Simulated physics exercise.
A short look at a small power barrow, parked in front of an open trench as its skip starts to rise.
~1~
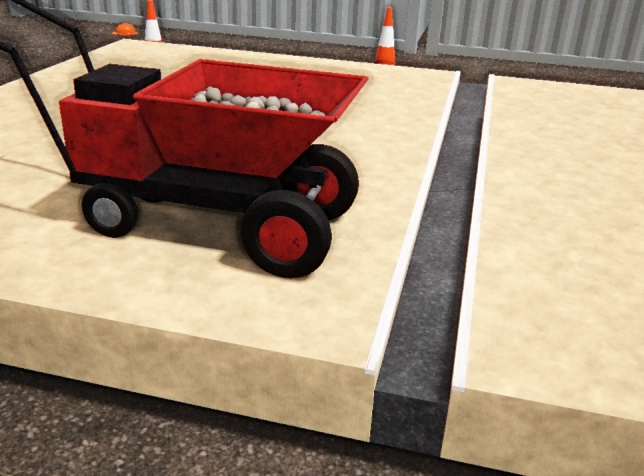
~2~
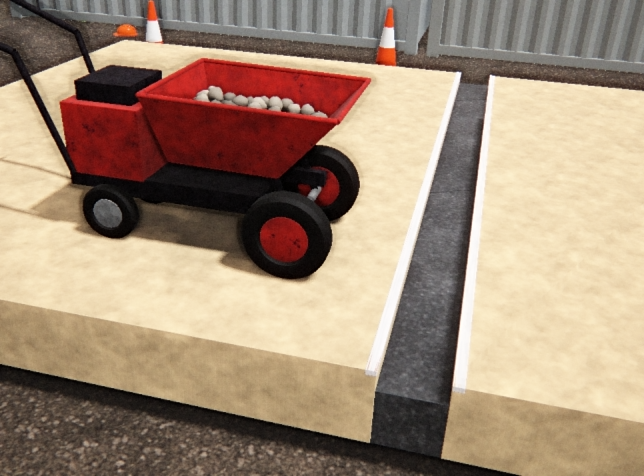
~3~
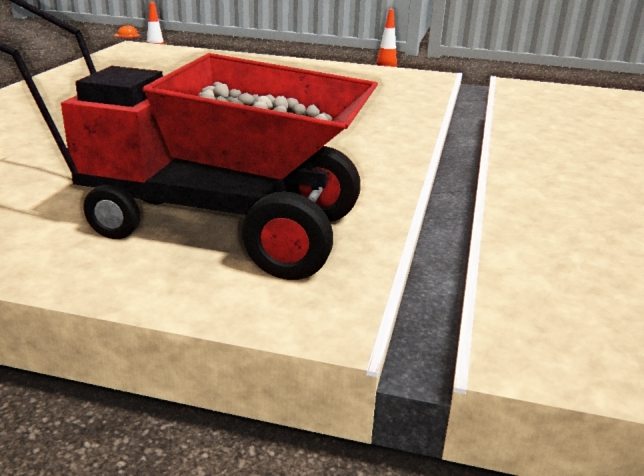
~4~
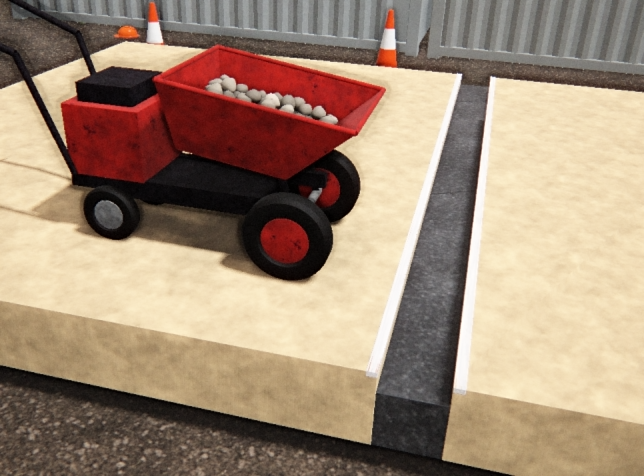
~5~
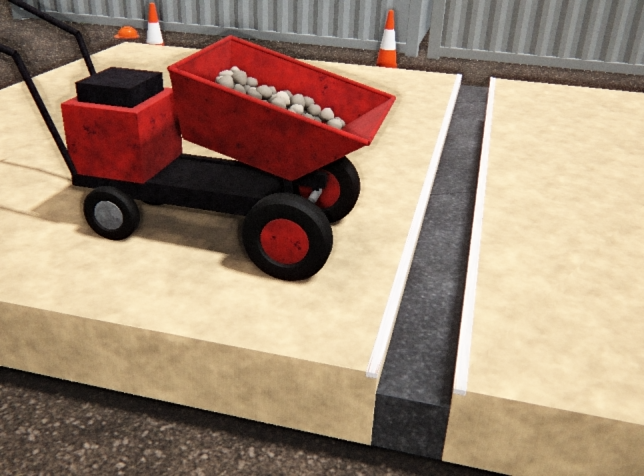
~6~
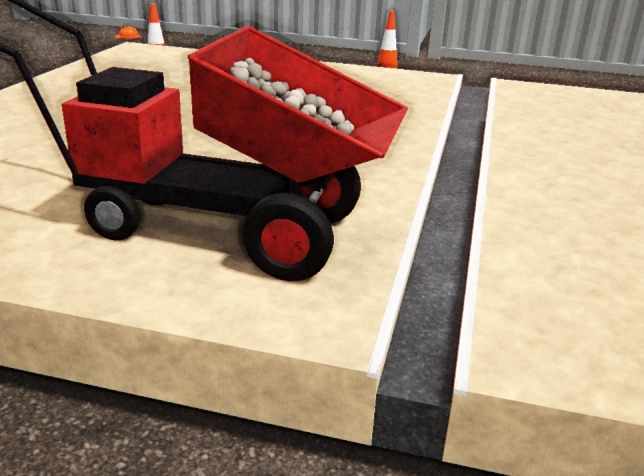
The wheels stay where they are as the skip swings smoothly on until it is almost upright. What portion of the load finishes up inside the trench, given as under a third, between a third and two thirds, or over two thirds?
The trench is given a third at least and two thirds at most of what is tipped.
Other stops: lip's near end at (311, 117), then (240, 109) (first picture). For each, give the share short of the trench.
0 and 40 in a hundred, in that order.
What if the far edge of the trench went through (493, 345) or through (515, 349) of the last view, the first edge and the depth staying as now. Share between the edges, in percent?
For the first it's 70 per cent, for the second 90 per cent.
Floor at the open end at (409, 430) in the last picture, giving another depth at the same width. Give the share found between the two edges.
90 %.
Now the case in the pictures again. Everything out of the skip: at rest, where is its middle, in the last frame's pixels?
Last view, resting centre - approx. (454, 272).
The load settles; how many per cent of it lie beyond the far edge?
About 20 %.
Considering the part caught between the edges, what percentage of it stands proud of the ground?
30 per cent or so.
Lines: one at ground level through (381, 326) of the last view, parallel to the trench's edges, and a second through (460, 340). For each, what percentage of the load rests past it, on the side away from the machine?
I'd say about 70 and about 20 in a hundred.
Soon, skip tipped steeply; all in the skip.
A while on, skip tipped right over; most in the skip; about a quarter in or heaped over the trench; a stray few beyond it; a stray few falling.
Towards the end, skip tipped right over; about a third in the skip; about half in or heaped over the trench; about a quarter beyond it.
Finally, skip tipped right over; about a quarter in the skip; about half in or heaped over the trench; about a quarter beyond it.
